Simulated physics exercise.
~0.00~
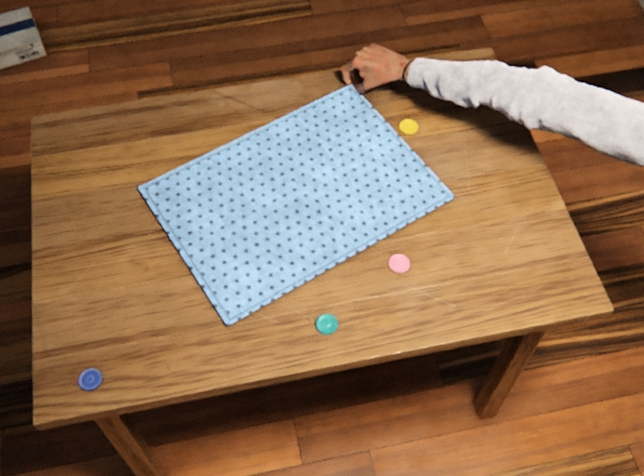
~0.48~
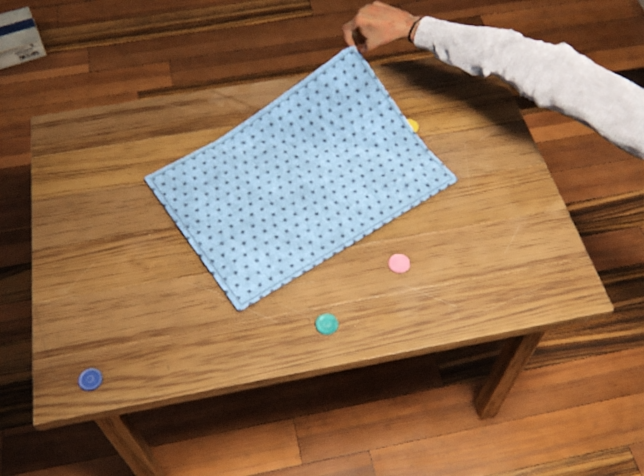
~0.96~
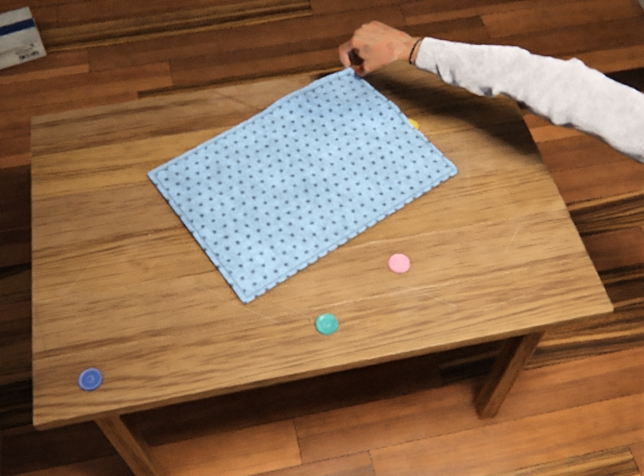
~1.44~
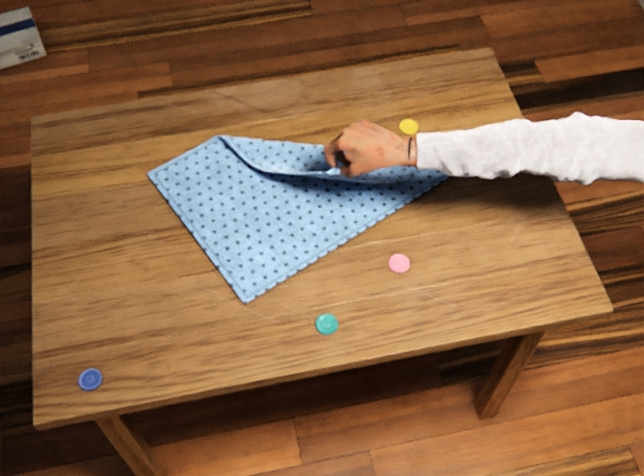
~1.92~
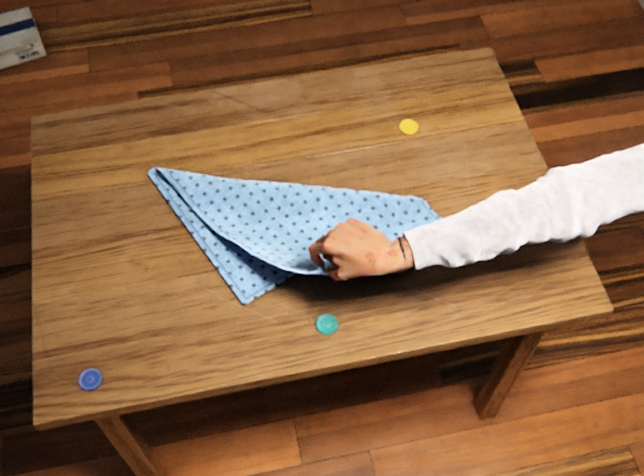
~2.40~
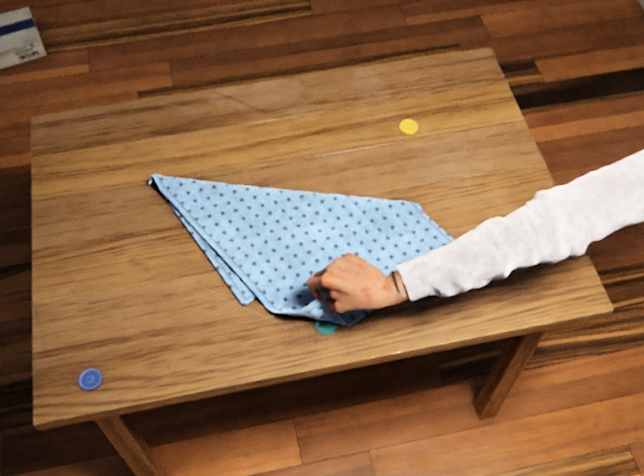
A hand lifting one corner of a dotted blue napkin and folding it down over the pink and teal discs on a table.
